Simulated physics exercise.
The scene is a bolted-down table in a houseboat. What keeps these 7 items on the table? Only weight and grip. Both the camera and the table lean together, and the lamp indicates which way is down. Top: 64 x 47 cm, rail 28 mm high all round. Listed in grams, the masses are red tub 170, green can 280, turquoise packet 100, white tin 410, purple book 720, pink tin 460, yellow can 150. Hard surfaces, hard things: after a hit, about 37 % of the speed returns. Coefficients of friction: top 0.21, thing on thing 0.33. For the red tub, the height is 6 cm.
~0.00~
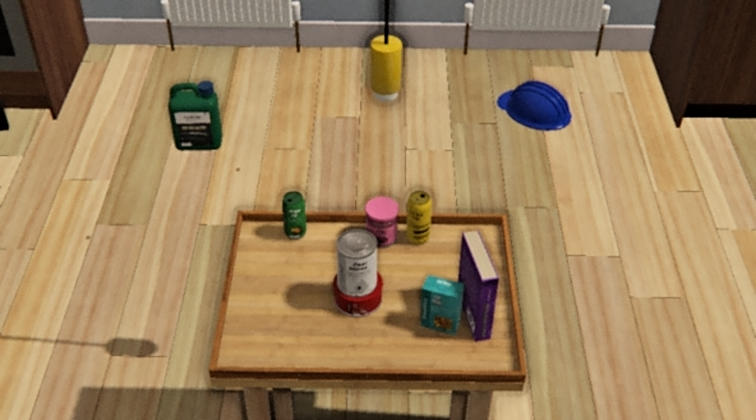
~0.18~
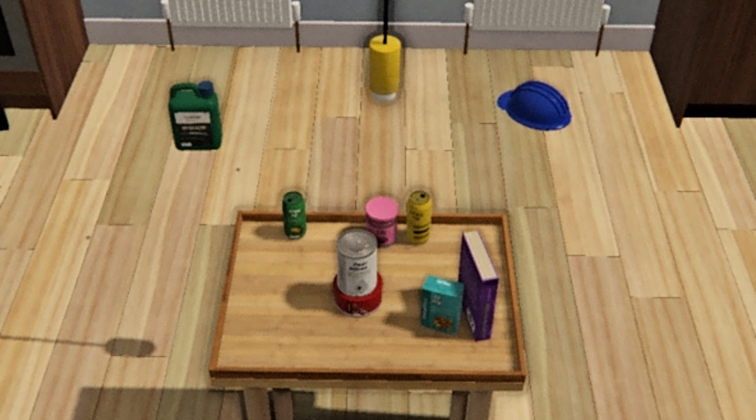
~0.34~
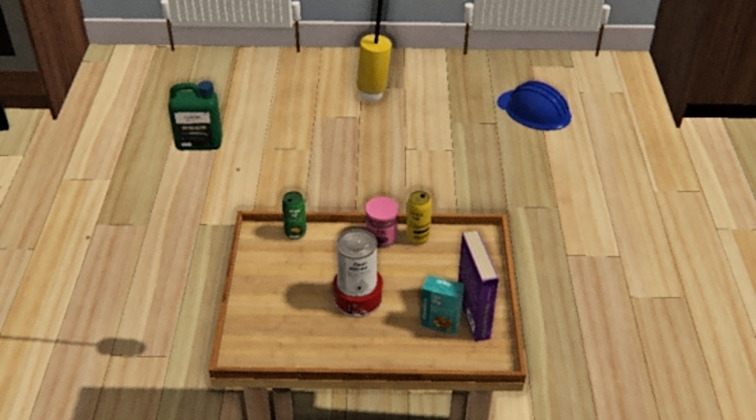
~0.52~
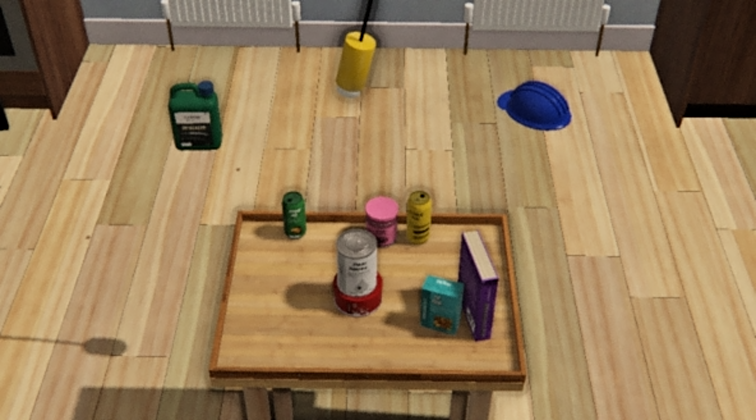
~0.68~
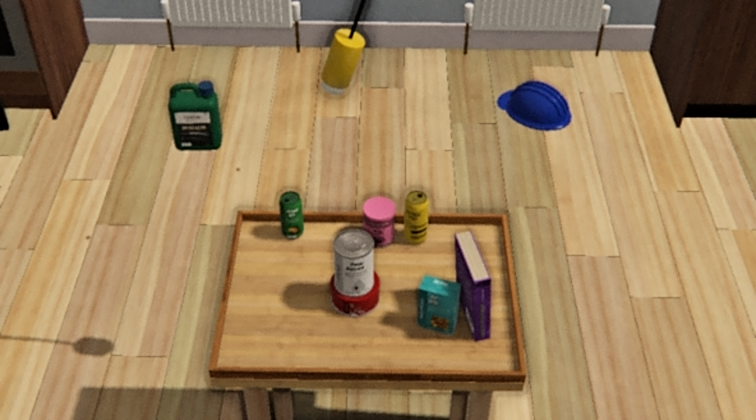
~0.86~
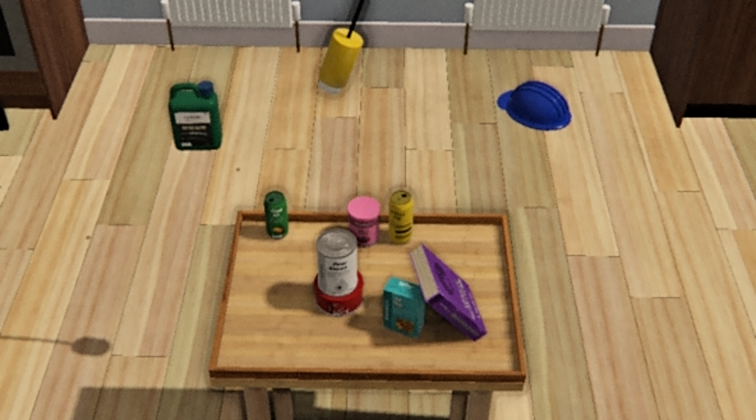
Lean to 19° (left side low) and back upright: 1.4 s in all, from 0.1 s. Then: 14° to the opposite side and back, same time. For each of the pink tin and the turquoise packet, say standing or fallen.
Pink tin: Standing, turquoise packet: Fallen.
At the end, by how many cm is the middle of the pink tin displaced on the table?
Net shift near 22 cm.
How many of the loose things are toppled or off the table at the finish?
The tally is 2.
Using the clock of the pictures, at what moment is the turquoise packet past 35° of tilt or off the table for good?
At around 1.2 seconds on the pictures' clock.
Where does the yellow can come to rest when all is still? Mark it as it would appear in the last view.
My guess is roughly (325, 217).
After 1.06 s, floor tilted 13°, left side down; turquoise packet tipped 9° from how it sat near (273, 319); pink tin slid 12 cm near (330, 222); purple book on its side.
After 1.16 s, floor tilted 9°, left side down; turquoise packet tipped 55° from how it sat near (220, 326); pink tin slid 17 cm near (310, 222); purple book on its side.
After 1.46 s, boat level; turquoise packet now off the table; pink tin slid 25 cm near (277, 221); purple book on its side.
After 2.16 s, floor tilted 14°, right side down; pink tin slid 25 cm near (278, 221); purple book on its side; yellow can slid 26 cm.
At rest (3.4 s), off the table and tipped over, turquoise packet; tipped over on the table, purple book; not toppled but over 5 cm from the start, red tub, green can, white tin, pink tin and yellow can. Seen from the same camera at the end, pink tin near (292, 222).
